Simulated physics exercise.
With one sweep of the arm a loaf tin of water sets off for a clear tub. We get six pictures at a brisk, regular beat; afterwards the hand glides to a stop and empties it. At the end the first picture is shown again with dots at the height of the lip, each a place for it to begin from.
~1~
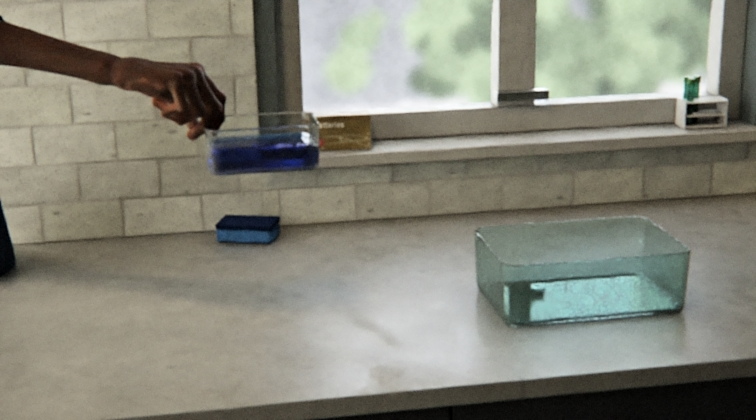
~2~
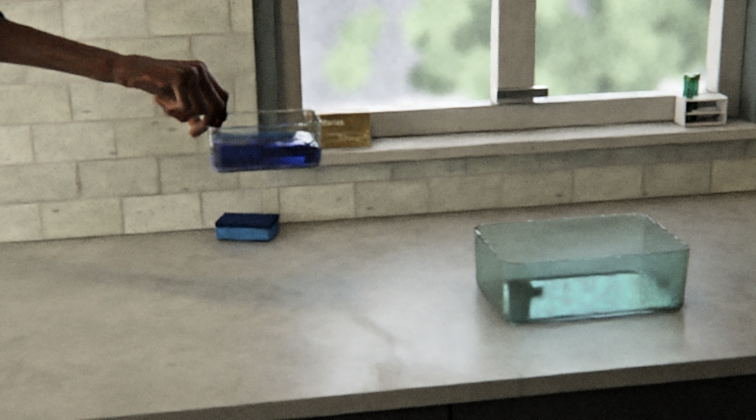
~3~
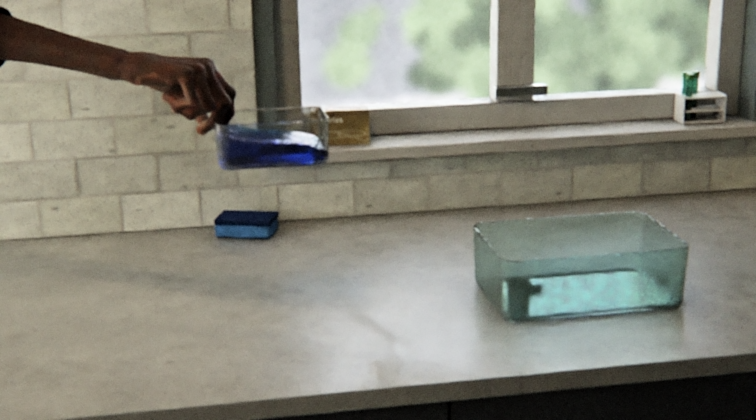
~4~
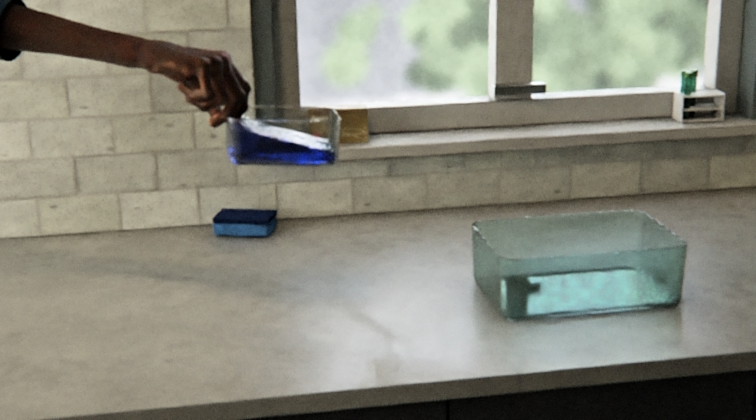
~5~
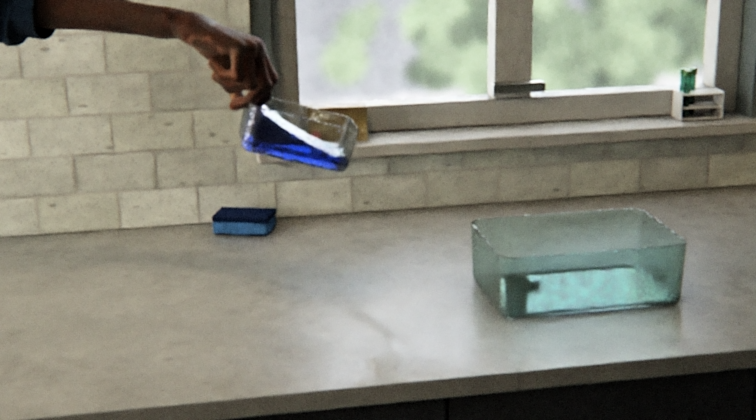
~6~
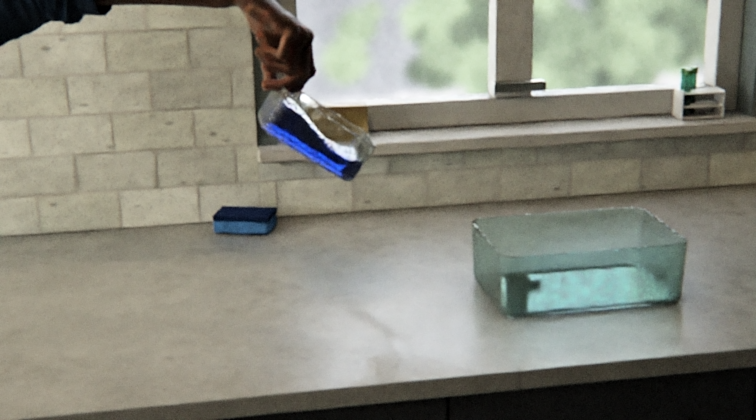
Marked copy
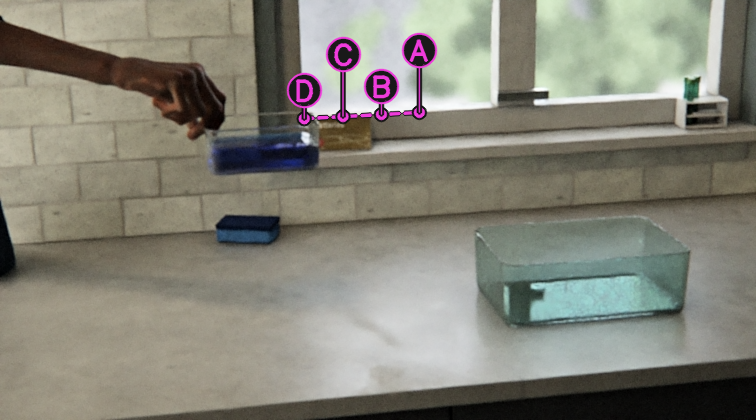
A pale stone kitchen counter runs beneath a cream brick-tile wall and a white-framed window, seen from the front and slightly above. A hand at upper left holds a clear container of deep blue liquid above a blue sponge, with a pale green see-through tub at right. The hand carries the container a short way right, then tilts it steadily rightward, the liquid sloshing inside, while the view stays nearly still.
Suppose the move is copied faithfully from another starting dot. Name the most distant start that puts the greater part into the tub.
The limit is C.
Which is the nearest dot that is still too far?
D.
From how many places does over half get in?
Three of them.
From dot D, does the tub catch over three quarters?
No, less.
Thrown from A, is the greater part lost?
No, that is safe.
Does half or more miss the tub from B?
No.
On the marked copy, A at (419, 112); B at (381, 114); C at (343, 116); D at (304, 118).
Choosing A, about 84 % lands in the tub, 2 % falls short and 13 % goes beside or beyond.
Choosing B, about 84 % lands in the tub, 7 % falls short and 9 % goes beside or beyond.
Choosing C, about 69 % lands in the tub, 25 % falls short and 7 % goes beside or beyond.
Choosing D, about 26 % lands in the tub, 69 % falls short and 5 % goes beside or beyond.
